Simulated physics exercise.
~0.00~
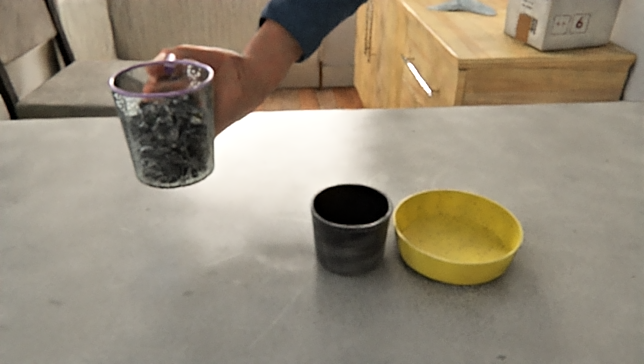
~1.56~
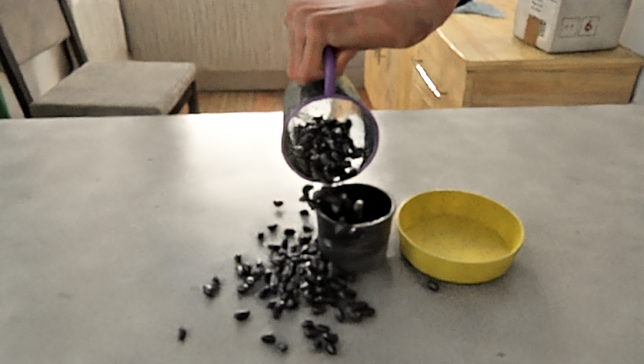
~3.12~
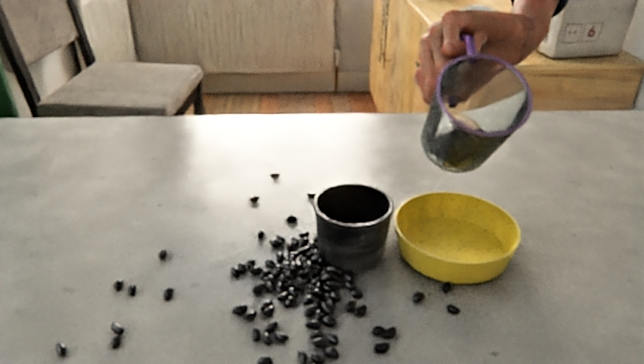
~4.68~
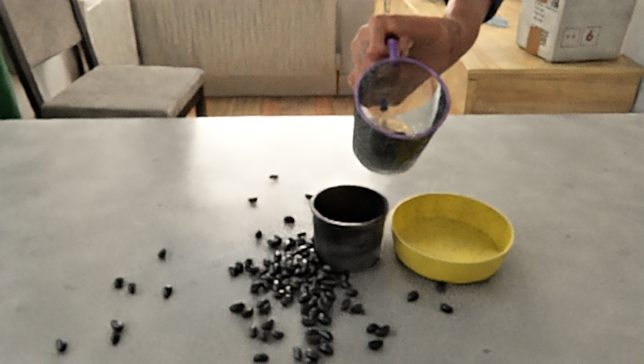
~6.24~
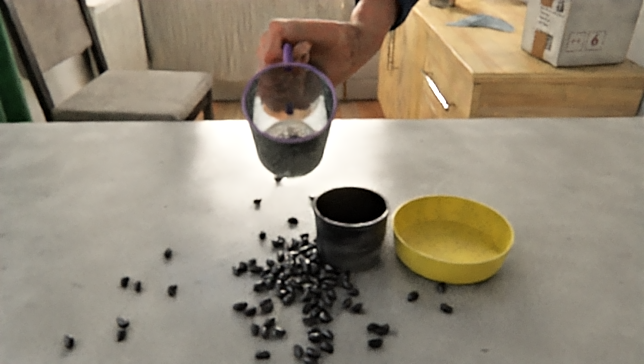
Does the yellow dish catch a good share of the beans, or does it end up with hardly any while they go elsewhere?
The yellow dish ends up with hardly any of the beans. Good shares of them are in the black dish, on the table outside the dishes, and still in the cup.
